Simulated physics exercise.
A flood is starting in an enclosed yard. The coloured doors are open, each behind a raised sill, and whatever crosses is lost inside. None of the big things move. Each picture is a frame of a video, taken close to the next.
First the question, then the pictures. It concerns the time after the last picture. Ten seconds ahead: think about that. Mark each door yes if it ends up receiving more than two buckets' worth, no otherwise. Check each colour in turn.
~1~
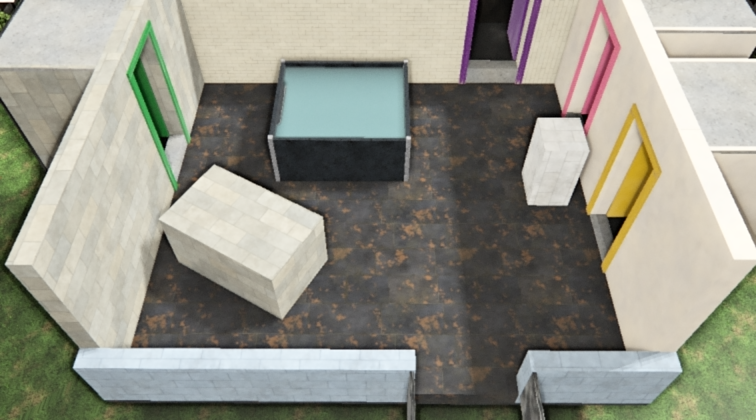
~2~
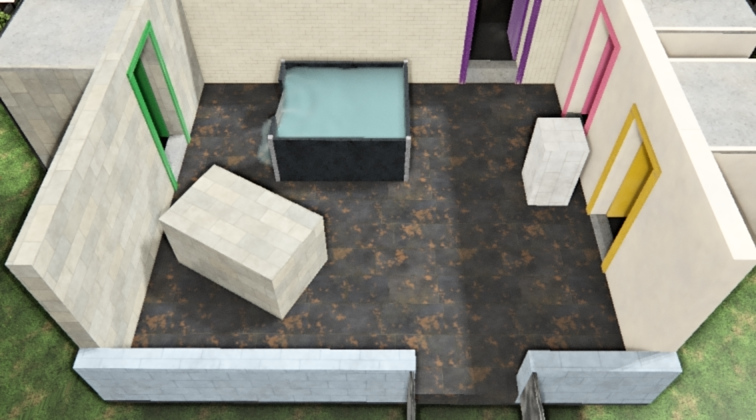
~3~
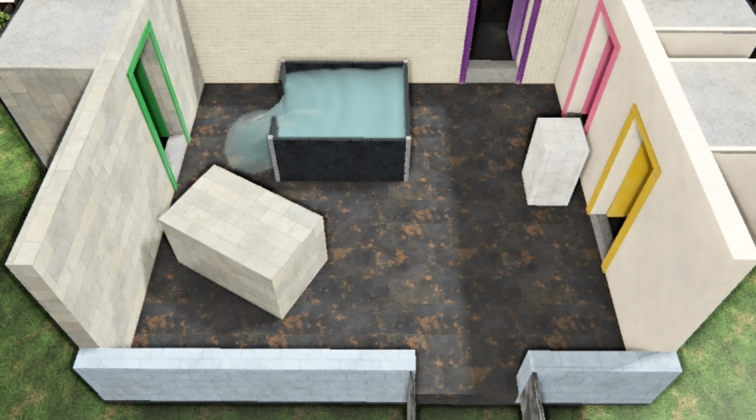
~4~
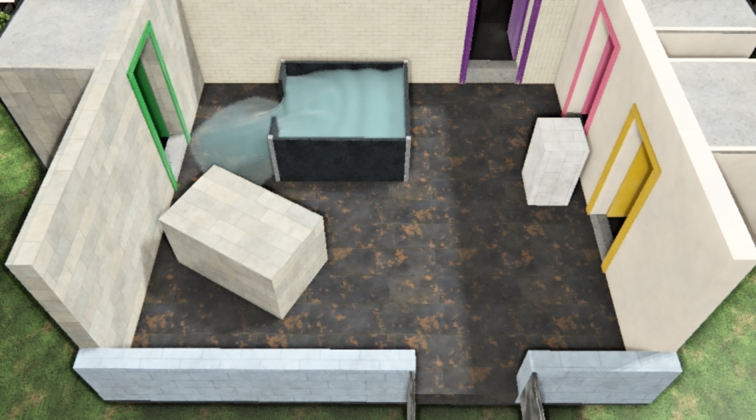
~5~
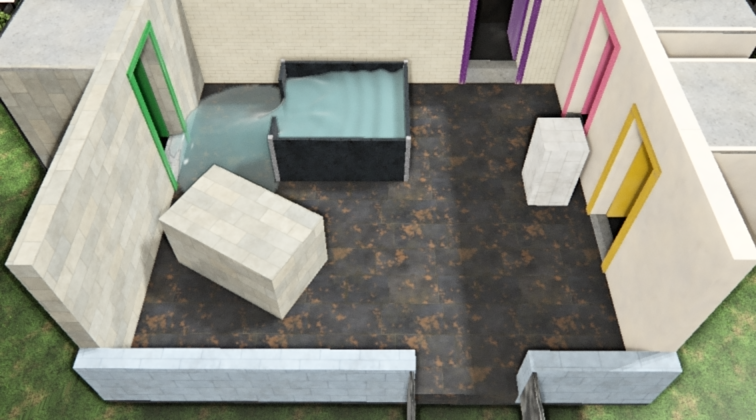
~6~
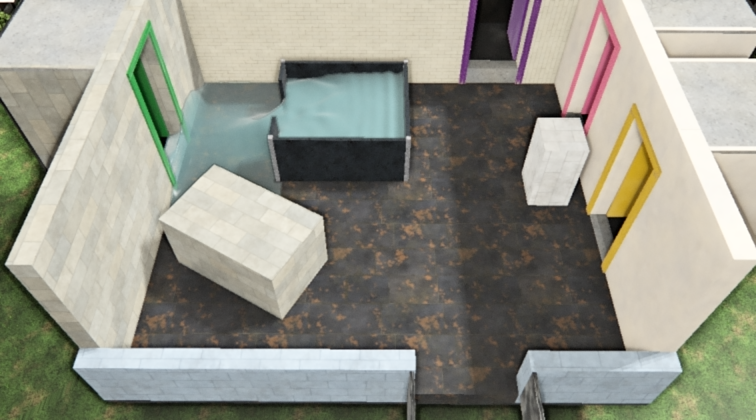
Purple door - no, yellow door - yes, green door - yes, pink door - no.
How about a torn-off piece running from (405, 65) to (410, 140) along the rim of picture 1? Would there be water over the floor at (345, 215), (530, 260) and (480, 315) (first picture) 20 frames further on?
So: Spared, then wetted, then wetted.
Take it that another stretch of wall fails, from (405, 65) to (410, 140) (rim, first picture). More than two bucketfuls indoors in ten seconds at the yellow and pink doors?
Outcome - yellow door breaks the threshold, pink door breaks the threshold.
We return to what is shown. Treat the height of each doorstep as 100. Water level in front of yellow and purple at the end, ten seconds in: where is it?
Respectively about 300 and 20 per cent.
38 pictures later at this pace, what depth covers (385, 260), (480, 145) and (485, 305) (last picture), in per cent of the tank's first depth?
First spot roughly 4 %, second 4 %, third 2 %.
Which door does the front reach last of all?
That would be the door marked yellow.
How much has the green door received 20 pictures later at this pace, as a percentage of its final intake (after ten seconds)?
I make it 90 per cent.
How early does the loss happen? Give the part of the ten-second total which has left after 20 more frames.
Estimated share: Close to 60 %.
A moment on, water covers 20 % of the floor; the purple door not reached, the yellow door not reached, the green door over two buckets in, the pink door not reached.
Next, water covers 25 % of the floor; the purple door not reached, the yellow door not reached, the green door far over two buckets in, the pink door not reached.
Then, water covers 45 % of the floor; the purple door wet at the sill, nothing in, the yellow door not reached, the green door far over two buckets in, the pink door not reached.
Later, water covers 90 % of the floor; the purple door wet at the sill, nothing in, the yellow door wet at the sill, nothing in, the green door far over two buckets in, the pink door wet at the sill, nothing in.
In the end, water covers 95 % of the floor; the purple door wet at the sill, nothing in, the yellow door over two buckets in, the green door far over two buckets in, the pink door wet at the sill, nothing in.
